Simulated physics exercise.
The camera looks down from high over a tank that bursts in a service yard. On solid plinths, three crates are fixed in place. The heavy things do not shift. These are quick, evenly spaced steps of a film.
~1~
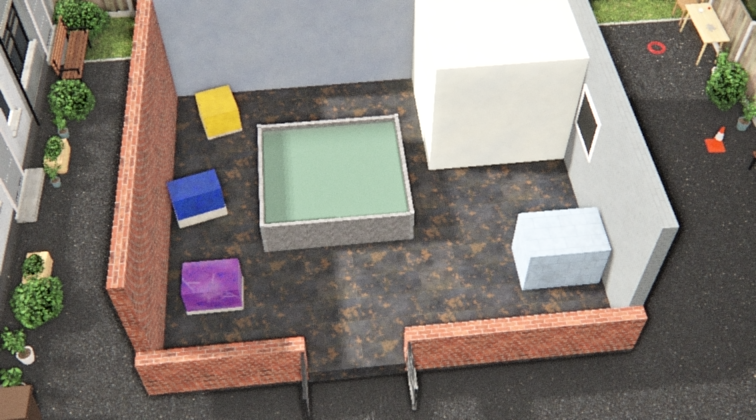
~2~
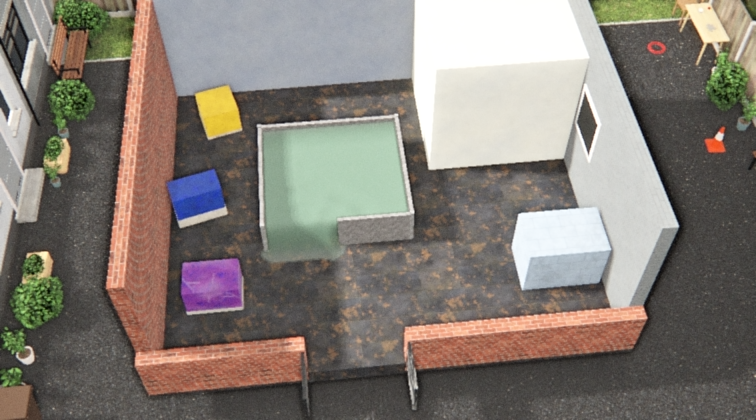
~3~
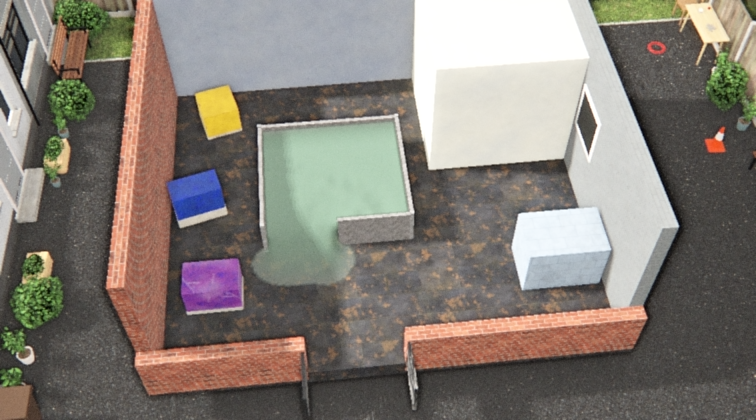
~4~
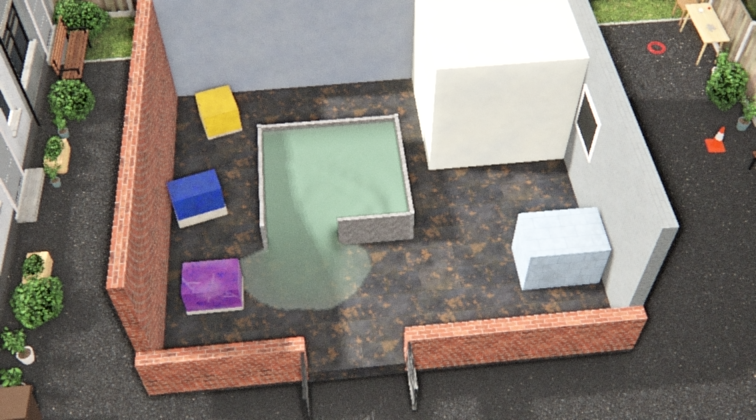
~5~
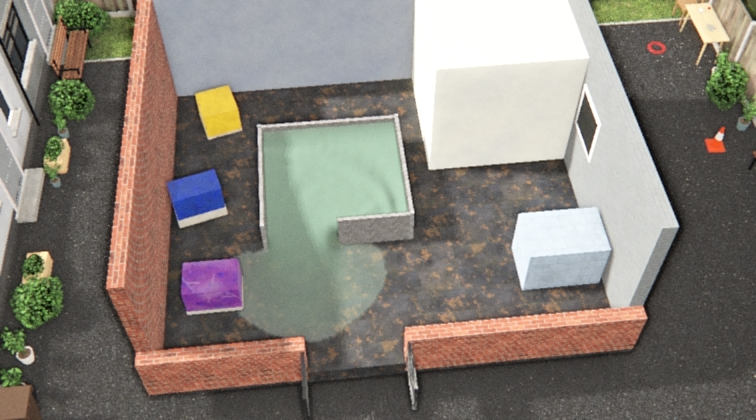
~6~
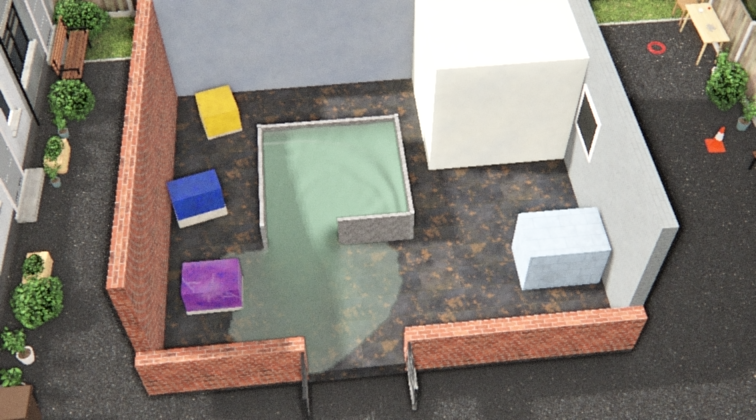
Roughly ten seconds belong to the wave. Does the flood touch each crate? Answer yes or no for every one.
Purple crate: Yes; yellow crate: Yes; blue crate: Yes.
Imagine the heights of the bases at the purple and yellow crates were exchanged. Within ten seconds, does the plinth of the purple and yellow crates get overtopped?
The purple crate is reached and the yellow crate is reached.
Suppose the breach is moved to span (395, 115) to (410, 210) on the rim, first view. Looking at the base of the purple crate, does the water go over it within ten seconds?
As far as I can tell, the purple crate is overrun.
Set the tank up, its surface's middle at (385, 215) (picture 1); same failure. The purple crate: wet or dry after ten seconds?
Result - purple crate gets flooded.
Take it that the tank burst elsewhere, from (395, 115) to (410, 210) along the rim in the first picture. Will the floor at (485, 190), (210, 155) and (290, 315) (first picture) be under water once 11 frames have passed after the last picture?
Spot one inundated, spot two spared, spot three spared.
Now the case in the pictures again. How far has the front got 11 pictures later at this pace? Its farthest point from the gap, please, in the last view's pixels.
I would point to (513, 339).
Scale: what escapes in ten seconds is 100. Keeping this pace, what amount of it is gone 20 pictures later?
It comes to around 45 per cent.
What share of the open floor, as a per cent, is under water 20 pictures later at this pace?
Close to 35 %.
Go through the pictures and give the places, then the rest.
Still water in the open tank at (333, 171), in the first frame.
The front is at (341, 251), out from the gap at (303, 239), in the second frame.
Water pours out at (303, 240) and has run to (340, 276), in the third frame.
The front is at (332, 303), out from the gap at (303, 240), in the fourth frame.
Water pours out at (303, 240) and has run to (324, 335), in the fifth frame.
The front is at a hidden place, out from the gap at (303, 240), in the sixth frame.
A moment on, water covers 20 % of the floor; the purple crate water round its plinth, the yellow crate not reached, the blue crate not reached.
Next, water covers 25 % of the floor; the purple crate water round its plinth, the yellow crate not reached, the blue crate water round its plinth.
Then, water covers 35 % of the floor; the purple crate water round its plinth, the yellow crate not reached, the blue crate water round its plinth.
Later, water covers 55 % of the floor; the purple crate water round its plinth, the yellow crate water round its plinth, the blue crate water round its plinth.
In the end, water covers 75 % of the floor; the purple crate was topped, the yellow crate was topped, the blue crate was topped.
